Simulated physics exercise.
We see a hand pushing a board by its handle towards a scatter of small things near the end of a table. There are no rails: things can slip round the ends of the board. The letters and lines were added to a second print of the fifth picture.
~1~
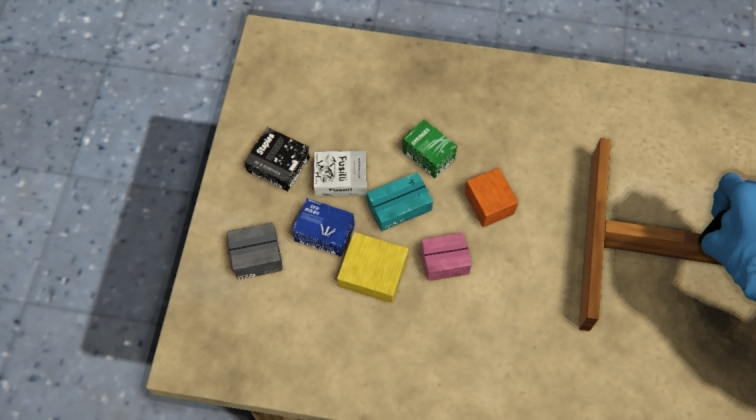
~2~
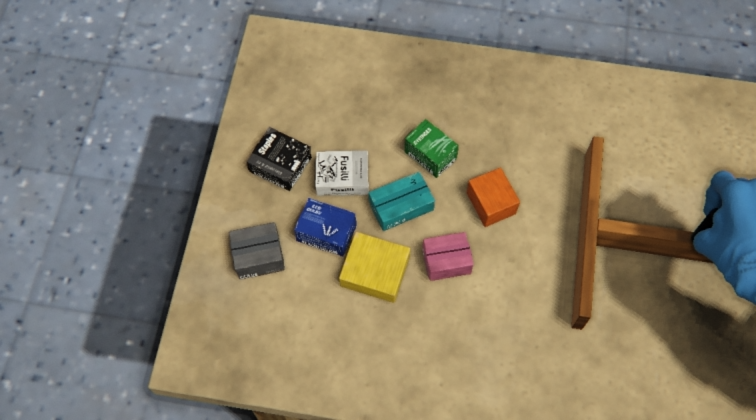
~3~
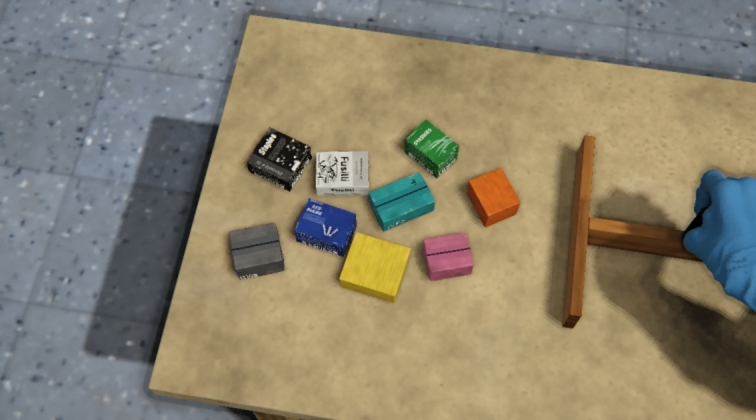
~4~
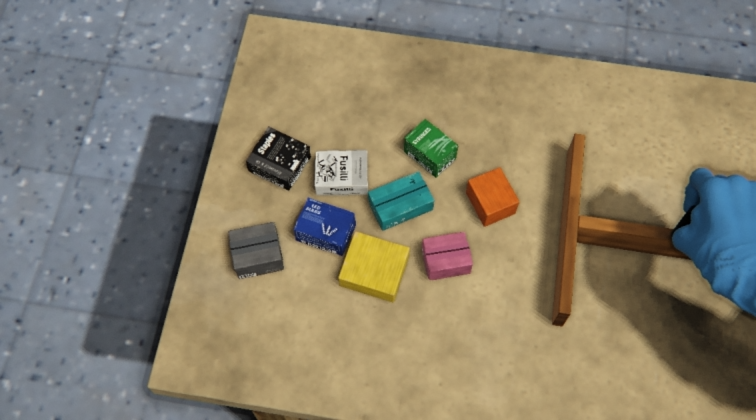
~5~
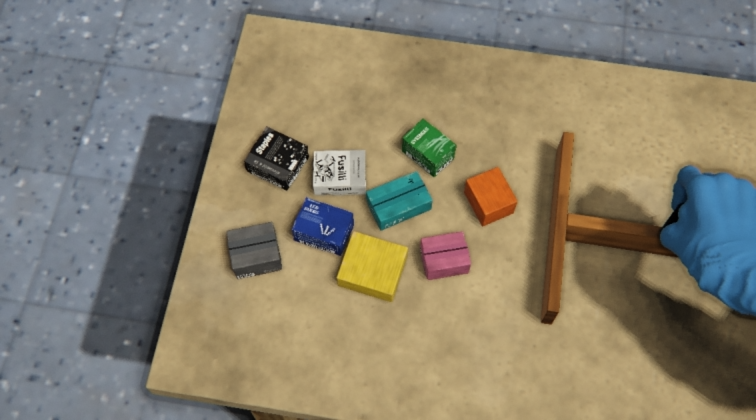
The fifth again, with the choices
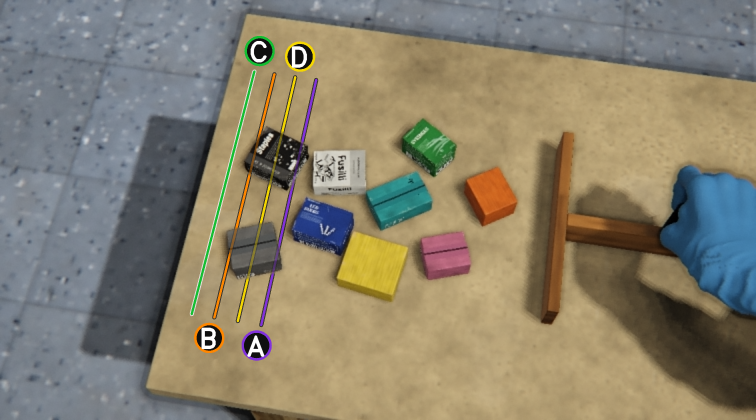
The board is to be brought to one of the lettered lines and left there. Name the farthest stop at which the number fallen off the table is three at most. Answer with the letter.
D is the last line within the limit.
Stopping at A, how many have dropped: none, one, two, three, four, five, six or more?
One.
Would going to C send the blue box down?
Yes.
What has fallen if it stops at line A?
It is the black box.
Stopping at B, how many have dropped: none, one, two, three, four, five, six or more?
In all, five.
On the marked copy, A at (290, 195); B at (246, 188); C at (225, 185); D at (268, 192).
Following D. Soon after the start, board (455, 202); blue box (318, 226); green box (414, 139).
Later, board (350, 187); black box (242, 150); grey box (217, 260).
In the end, board (269, 175); grey box over the edge; black box over the edge; three fallen.
As for the rest, A is within the limit but short; B drops five; C drops five.
